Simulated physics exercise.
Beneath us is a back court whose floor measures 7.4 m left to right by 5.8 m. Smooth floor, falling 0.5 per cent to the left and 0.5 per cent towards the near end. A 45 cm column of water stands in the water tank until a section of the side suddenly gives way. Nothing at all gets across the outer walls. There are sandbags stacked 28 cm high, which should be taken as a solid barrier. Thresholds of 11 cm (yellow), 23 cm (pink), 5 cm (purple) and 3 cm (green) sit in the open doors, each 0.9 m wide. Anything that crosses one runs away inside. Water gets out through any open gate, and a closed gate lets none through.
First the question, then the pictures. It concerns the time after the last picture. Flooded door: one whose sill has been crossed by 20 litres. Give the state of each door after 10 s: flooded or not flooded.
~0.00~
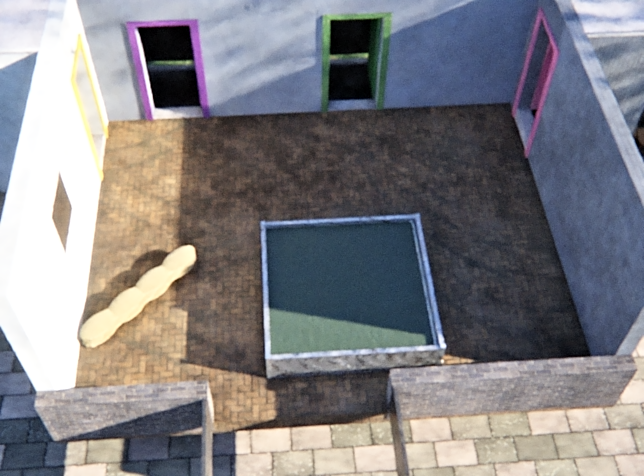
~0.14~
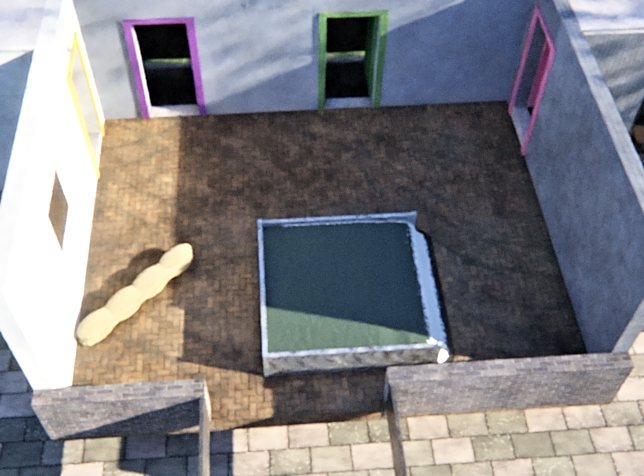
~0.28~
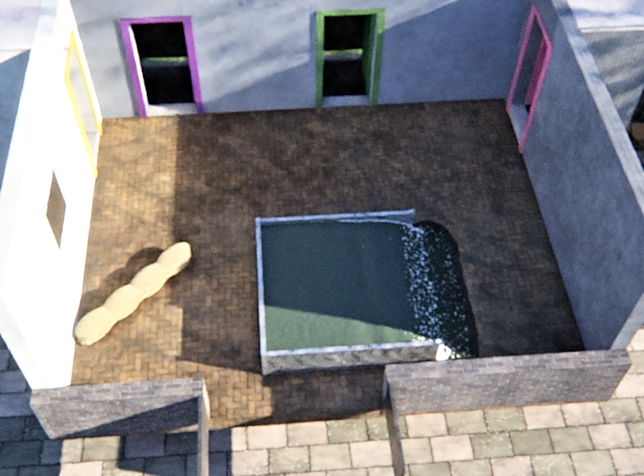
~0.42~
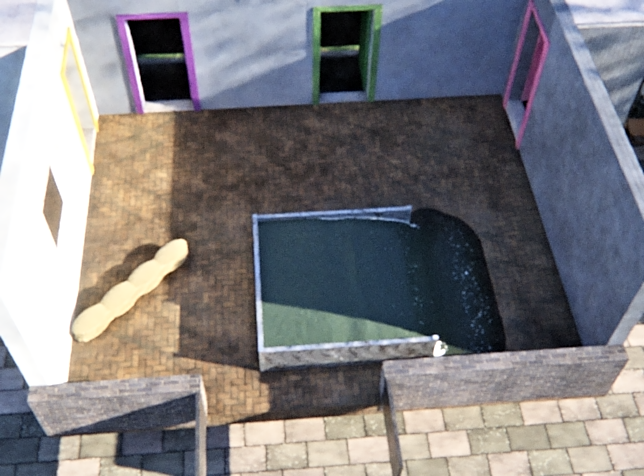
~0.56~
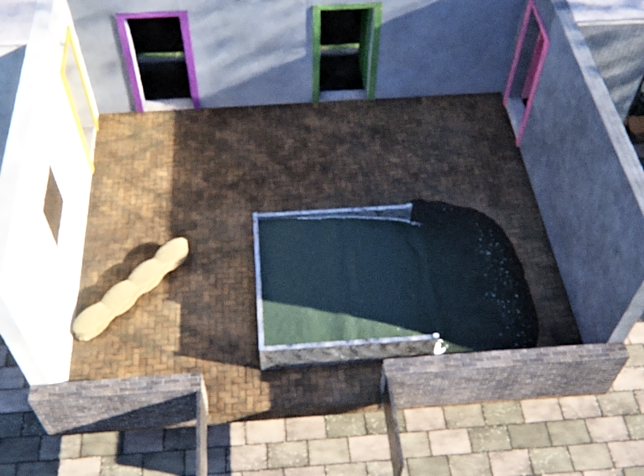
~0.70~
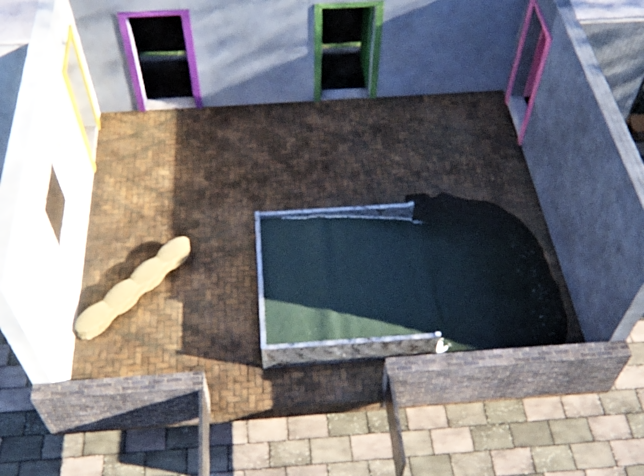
Result: The yellow door will hold enough water back; the pink door will hold enough water back; the purple door will hold enough water back; the green door will not hold enough water back.
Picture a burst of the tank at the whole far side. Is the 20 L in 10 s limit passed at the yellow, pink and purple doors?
In that case, yellow door: More than that, pink door: Less than that, purple door: More than that.
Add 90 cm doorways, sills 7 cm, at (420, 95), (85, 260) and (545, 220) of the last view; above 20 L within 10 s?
In that order: Beyond it, short of it, beyond it.
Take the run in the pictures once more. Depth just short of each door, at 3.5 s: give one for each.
Depths in centimetres - yellow: 0, pink: 8, purple: 0, green: 0.
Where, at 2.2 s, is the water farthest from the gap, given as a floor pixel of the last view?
Near (510, 111).
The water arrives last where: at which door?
Looks like the yellow door.
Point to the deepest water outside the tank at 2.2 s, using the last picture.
Spot: Approx. (590, 356).
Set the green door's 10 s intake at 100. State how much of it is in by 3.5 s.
By that time, around 0 per cent.
After 1.4 s water covers 20 % of the floor and is deepest (31 cm) near (555, 284); yellow door not reached, pink door not reached, purple door not reached, green door not reached.
After 2.2 s water covers 25 % of the floor and is deepest (36 cm) near (590, 356); yellow door not reached, pink door 3 cm at the sill, 0 L in, purple door not reached, green door not reached.
After 3.5 s water covers 30 % of the floor and is deepest (26 cm) near (594, 367); yellow door not reached, pink door 8 cm at the sill, 0 L in, purple door not reached, green door not reached.
After 6.0 s water covers 60 % of the floor and is deepest (15 cm) near (514, 125); yellow door not reached, pink door 14 cm at the sill, 0 L in, purple door 2 cm at the sill, 0 L in, green door 8 cm at the sill, 13 L in.
After 10.0 s water covers 90 % of the floor and is deepest (16 cm) near (79, 308); yellow door 9 cm at the sill, 2 L in, pink door 6 cm at the sill, 0 L in, purple door 3 cm at the sill, 0 L in, green door 4 cm at the sill, 46 L in.
